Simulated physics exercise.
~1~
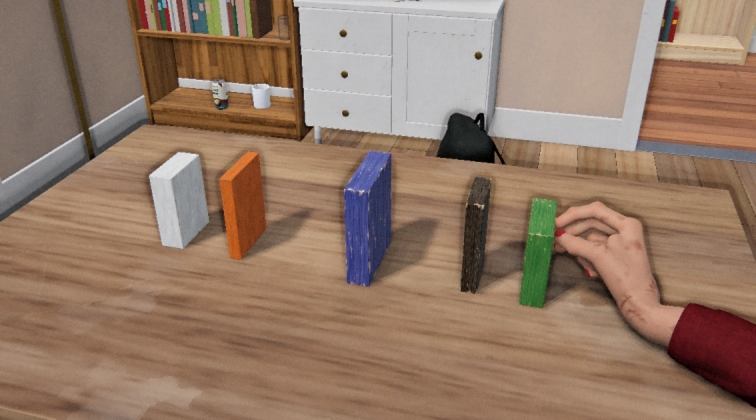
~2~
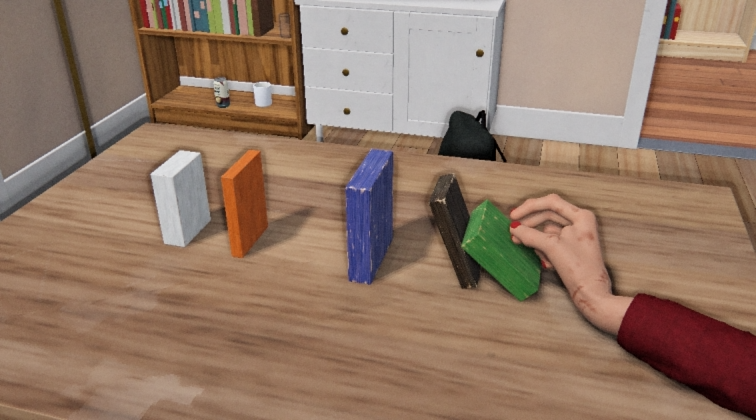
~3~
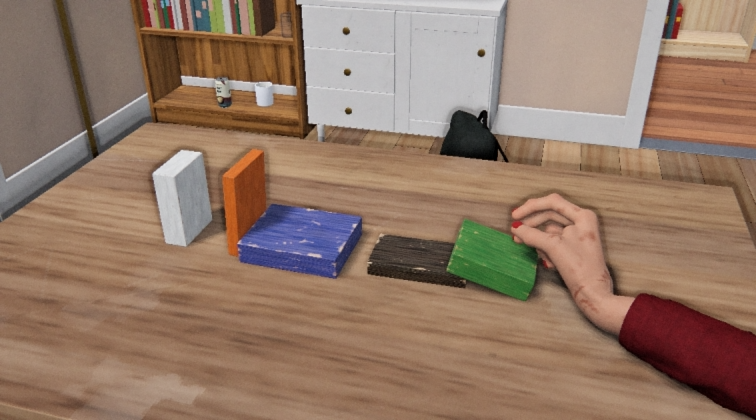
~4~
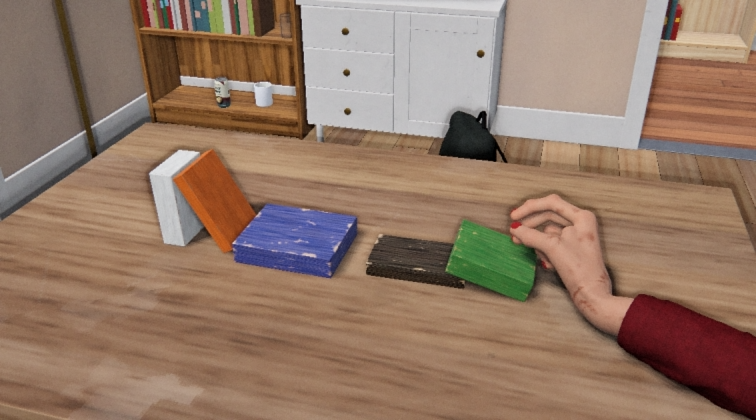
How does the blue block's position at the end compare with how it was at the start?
At the start the blue block stands upright on the table. By the end it has toppled to the left and lies on its side.
